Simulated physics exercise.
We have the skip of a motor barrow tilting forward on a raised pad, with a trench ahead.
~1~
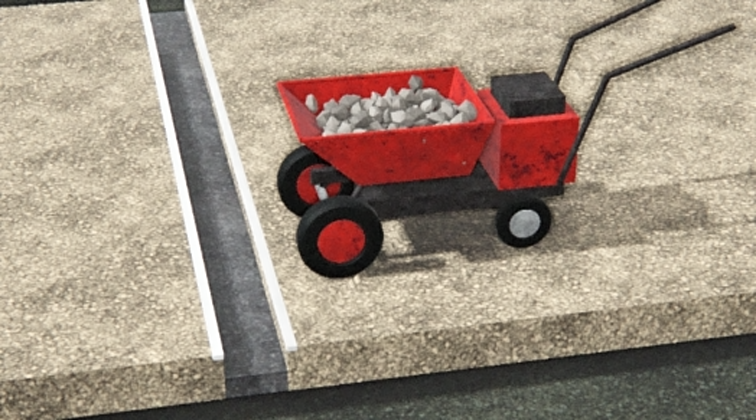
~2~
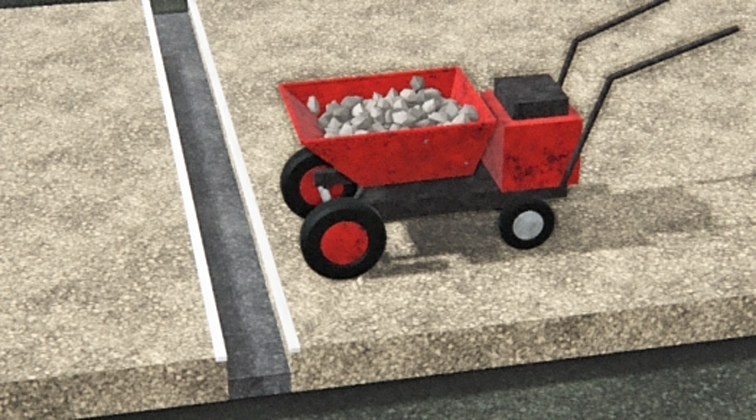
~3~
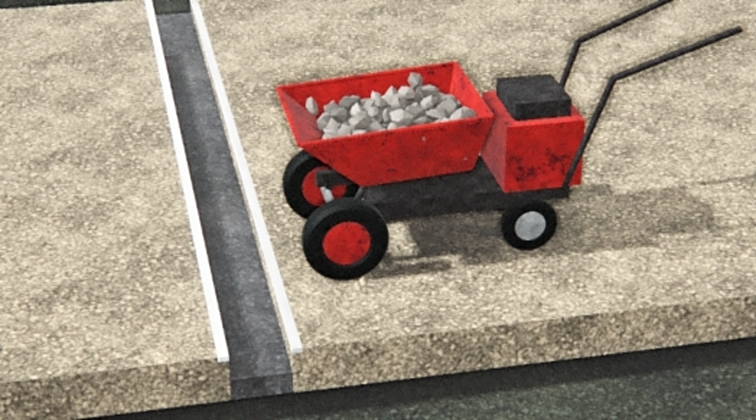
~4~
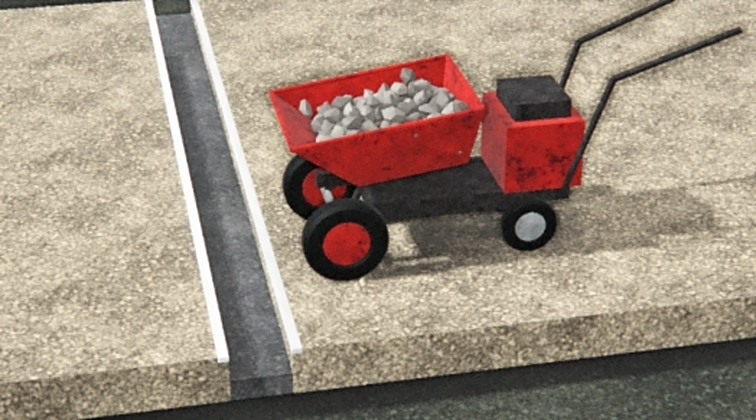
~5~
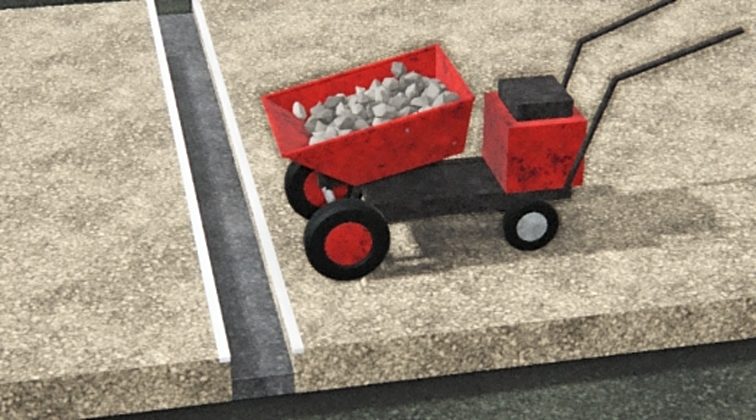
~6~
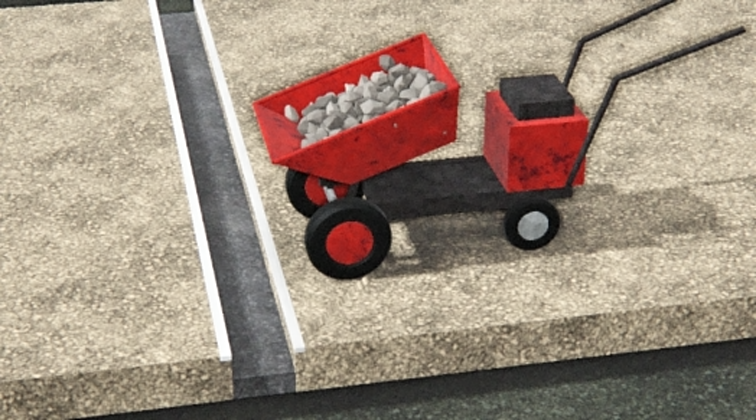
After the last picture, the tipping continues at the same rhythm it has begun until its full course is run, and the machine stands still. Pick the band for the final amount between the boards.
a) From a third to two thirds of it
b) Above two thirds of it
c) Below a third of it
Below a third of it.
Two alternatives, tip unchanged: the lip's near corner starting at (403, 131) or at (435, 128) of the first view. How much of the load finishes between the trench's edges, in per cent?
First try: 60 per cent; second try: 40 per cent.
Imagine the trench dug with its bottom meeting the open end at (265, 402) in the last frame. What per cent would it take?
Estimated share: Approx. 20 %.
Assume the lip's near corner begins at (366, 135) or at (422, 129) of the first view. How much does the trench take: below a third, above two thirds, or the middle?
Above two thirds; then the middle third.
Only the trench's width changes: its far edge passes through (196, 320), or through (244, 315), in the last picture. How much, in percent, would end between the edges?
Result, try 1: 50 in a hundred; try 2: 0 in a hundred.
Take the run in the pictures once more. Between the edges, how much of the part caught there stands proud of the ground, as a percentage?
I'd say around 10 percent.
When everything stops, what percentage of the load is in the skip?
Some 5 per cent.
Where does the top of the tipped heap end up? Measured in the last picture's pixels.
Summit once settled: About (183, 247).
Soon after the last picture, skip tipped steeply; all in the skip.
A little later, skip tipped right over; most in the skip; a stray few in or heaped over the trench; about a quarter beyond it; a stray few falling.
Later still, skip tipped right over; a small part in the skip; a small part in or heaped over the trench; most beyond it.
By the end, skip tipped right over; a small part in the skip; about a quarter in or heaped over the trench; most beyond it.
